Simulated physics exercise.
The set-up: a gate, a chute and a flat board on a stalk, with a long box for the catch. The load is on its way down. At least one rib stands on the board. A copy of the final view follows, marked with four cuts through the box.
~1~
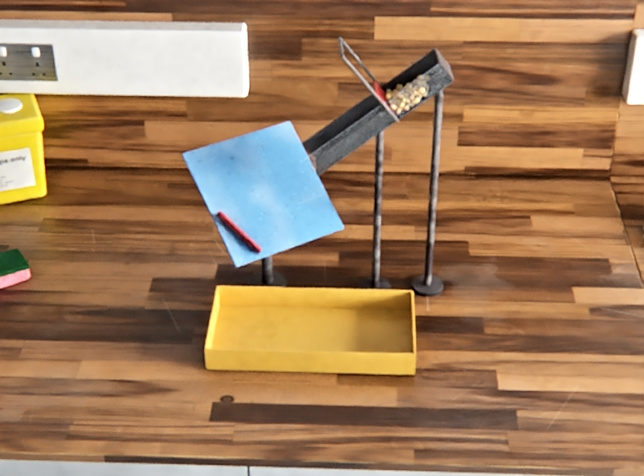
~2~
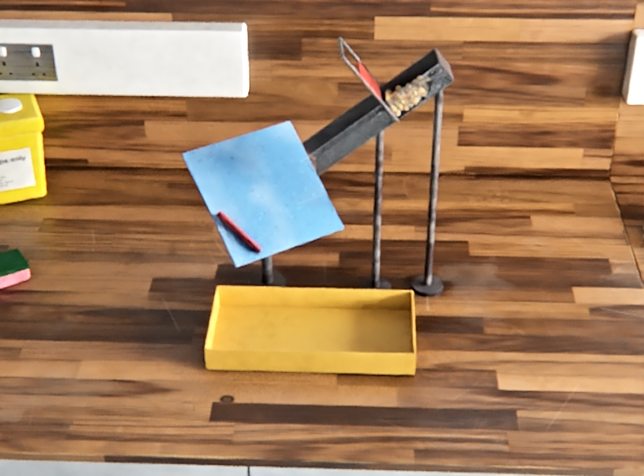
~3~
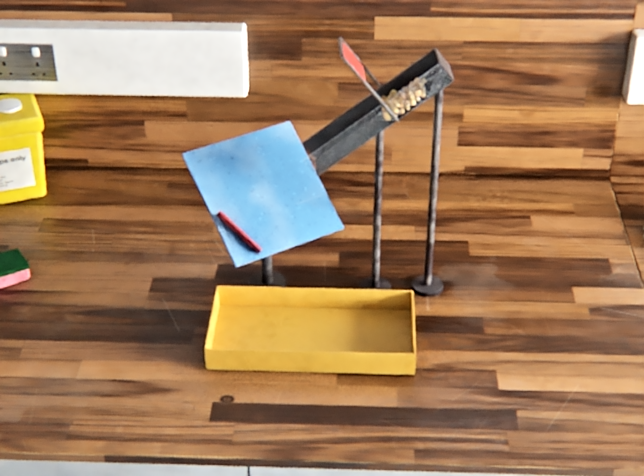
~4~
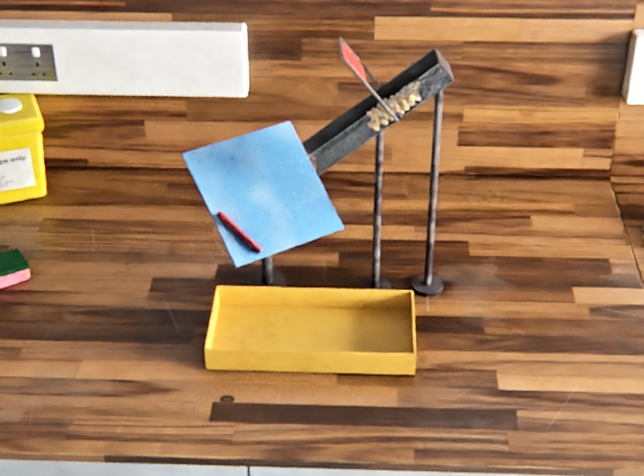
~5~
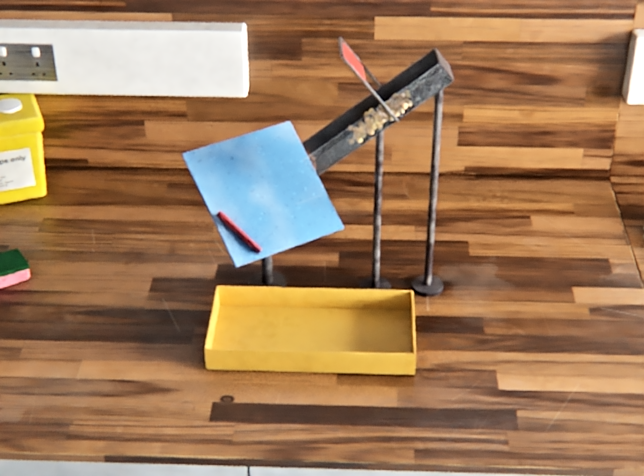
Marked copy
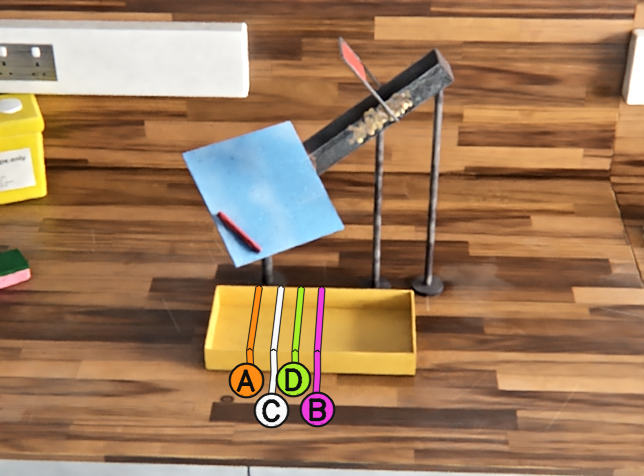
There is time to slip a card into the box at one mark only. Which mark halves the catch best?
Choose D.
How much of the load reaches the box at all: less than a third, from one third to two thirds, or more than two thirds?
More than two thirds.
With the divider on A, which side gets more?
The right side.
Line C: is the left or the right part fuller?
More lands on the right.
On the marked copy, line A crosses the front rim at (249, 350); line B crosses the front rim at (317, 352); line C crosses the front rim at (273, 351); line D crosses the front rim at (295, 351).
For line A, of what is caught, a stray few on the left of the divider, nearly all on the right.
For line B, of what is caught, most on the left of the divider, a small part on the right.
For line C, of what is caught, a small part on the left of the divider, most on the right.
For line D, of what is caught, about half on the left of the divider, about half on the right.
